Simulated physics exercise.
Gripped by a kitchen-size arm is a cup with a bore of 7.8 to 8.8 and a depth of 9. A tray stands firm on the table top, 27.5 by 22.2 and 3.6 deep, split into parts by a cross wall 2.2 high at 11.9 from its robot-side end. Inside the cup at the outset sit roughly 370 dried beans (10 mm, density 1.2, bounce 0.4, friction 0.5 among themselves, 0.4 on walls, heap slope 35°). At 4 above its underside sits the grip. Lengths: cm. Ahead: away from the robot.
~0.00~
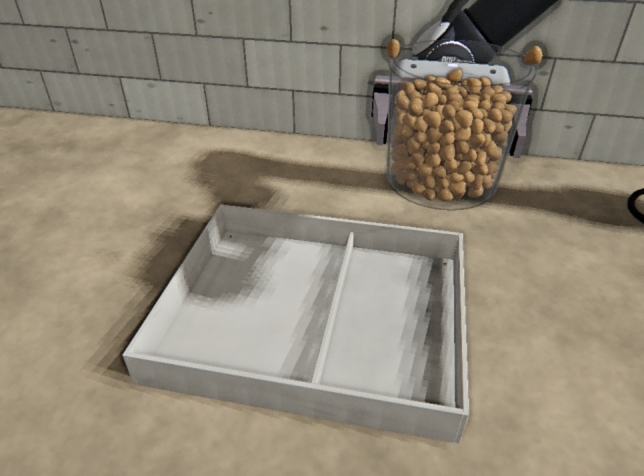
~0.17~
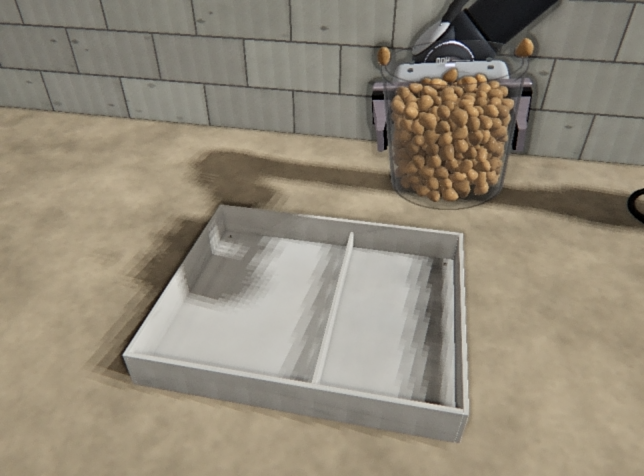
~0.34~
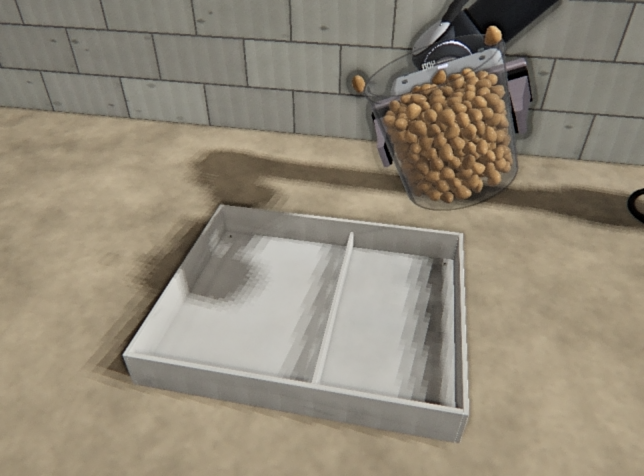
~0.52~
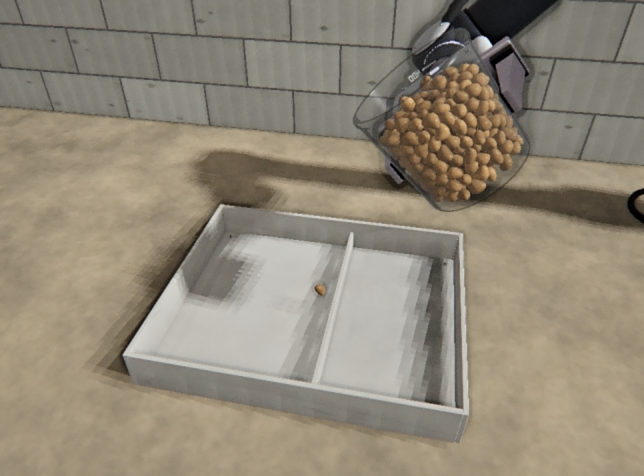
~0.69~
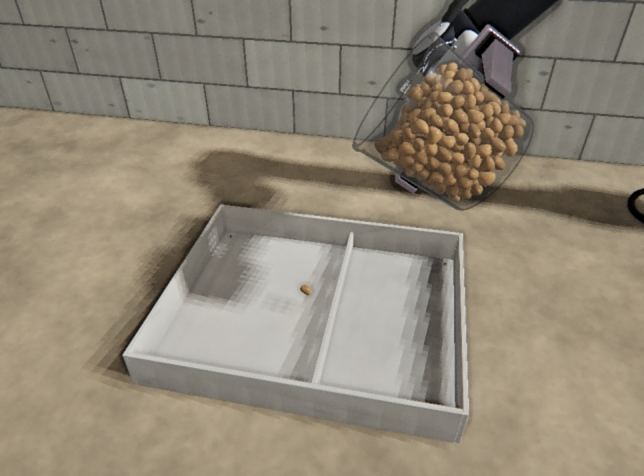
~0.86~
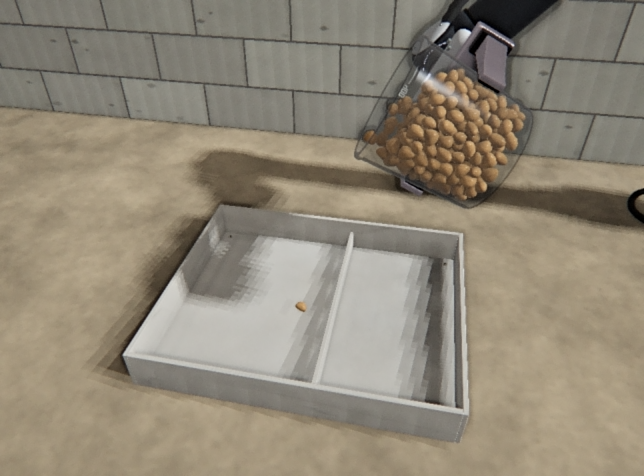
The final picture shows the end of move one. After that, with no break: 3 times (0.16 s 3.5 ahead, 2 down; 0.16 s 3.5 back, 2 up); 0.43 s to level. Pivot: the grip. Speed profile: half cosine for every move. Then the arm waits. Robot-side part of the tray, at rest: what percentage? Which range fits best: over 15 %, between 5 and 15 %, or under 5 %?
The range that fits is under 5 %.
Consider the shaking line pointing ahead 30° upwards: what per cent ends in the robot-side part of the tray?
It comes to around 5 percent.
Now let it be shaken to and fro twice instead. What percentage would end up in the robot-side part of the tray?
About 0 per cent in that case.
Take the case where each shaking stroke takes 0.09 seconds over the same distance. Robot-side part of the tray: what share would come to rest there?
In that case some 0 per cent.
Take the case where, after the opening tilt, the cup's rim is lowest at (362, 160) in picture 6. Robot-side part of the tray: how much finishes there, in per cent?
Estimate: About 5 per cent.
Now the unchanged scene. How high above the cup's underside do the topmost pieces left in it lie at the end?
Some 9.0 cm.
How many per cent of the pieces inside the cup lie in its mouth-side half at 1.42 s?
I'd guess about 40 percent of it.
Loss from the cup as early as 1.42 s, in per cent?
I'd put it at some 5 per cent at that point.
After 1.42 s, tilted 64° forward, highest piece 23 above the table; 356 in the cup, 11 in the far-side part, 4 in flight or on a rim.
After 1.97 s, tilted 46° forward, highest piece 23 above the table; 349 in the cup, 20 in the far-side part, 2 in the robot-side part.
After 2.45 s, level, highest piece 26 above the table; 349 in the cup, 21 in the far-side part, 1 in the robot-side part.
After 3.50 s, level, highest piece 26 above the table; 349 in the cup, 21 in the far-side part, 1 in the robot-side part.
In the end, 349 in the cup, 21 in the far-side part, 1 in the robot-side part. That is 0 % in the robot-side part of the tray.
